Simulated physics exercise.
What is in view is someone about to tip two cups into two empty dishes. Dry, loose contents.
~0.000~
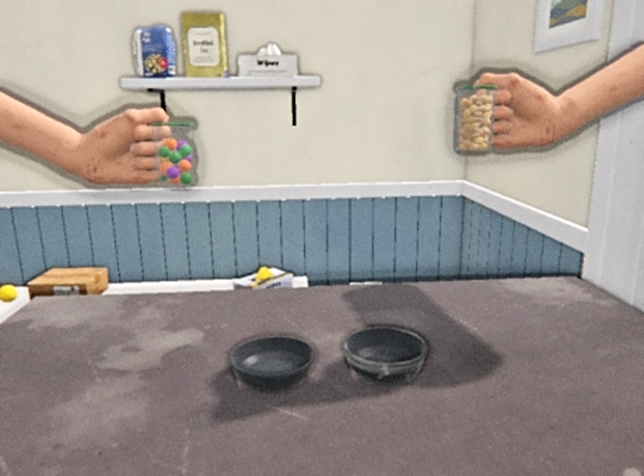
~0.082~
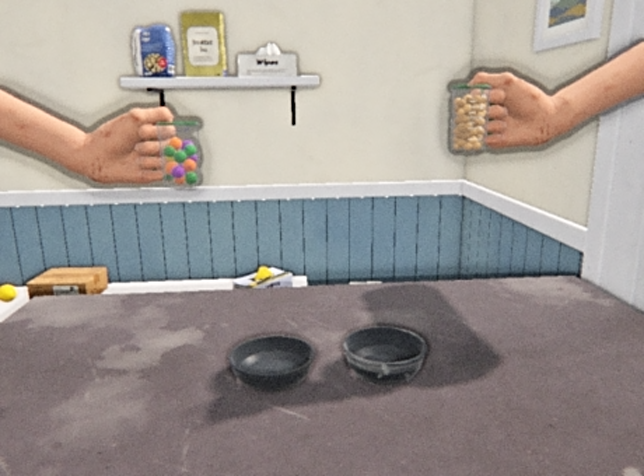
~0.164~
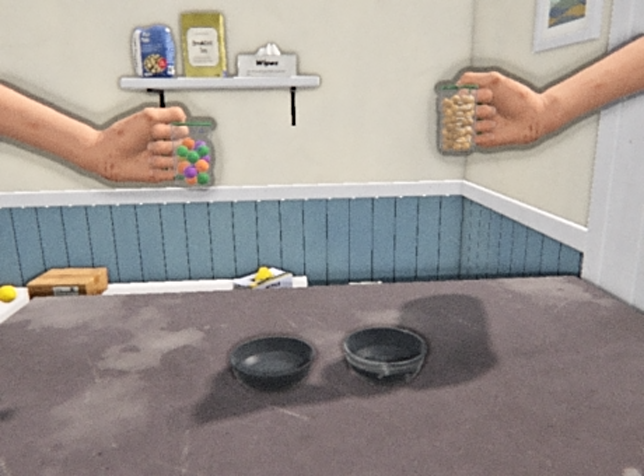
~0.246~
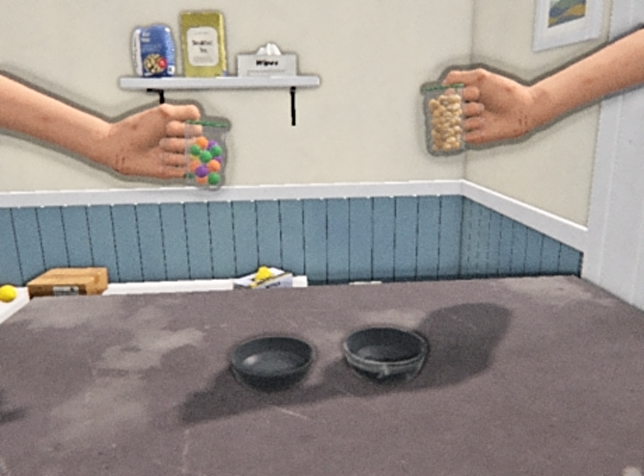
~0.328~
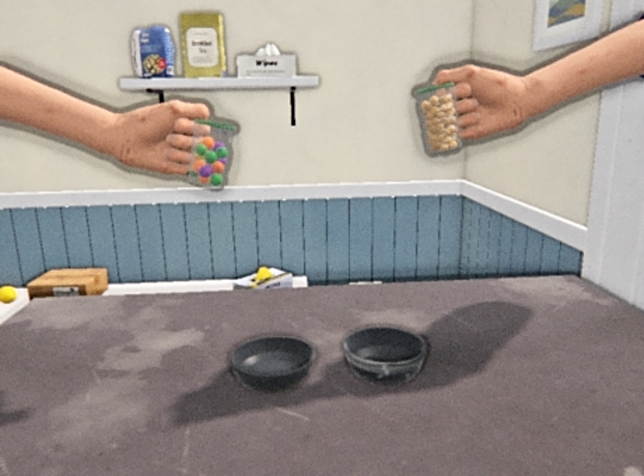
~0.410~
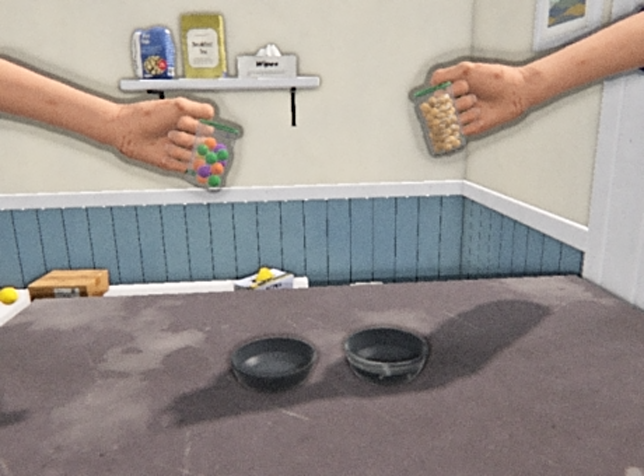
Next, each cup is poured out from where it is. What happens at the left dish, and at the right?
Outcome: Left dish lets a few escape, right dish lets a few escape.
Around 0.99 s, left, all still in the cup; right, all still in the cup.
Around 1.50 s, left, most still in the cup, about a quarter in the air; right, most still in the cup, about a quarter in the air.
Around 1.93 s, left, about half in the dish, about a quarter outside the dish, about a third in the air; right, about half in the dish, a small part outside the dish, about half in the air.
Finally (2.9 s), left, about a quarter in the dish, most outside the dish; right, most in the dish, about a quarter outside the dish.
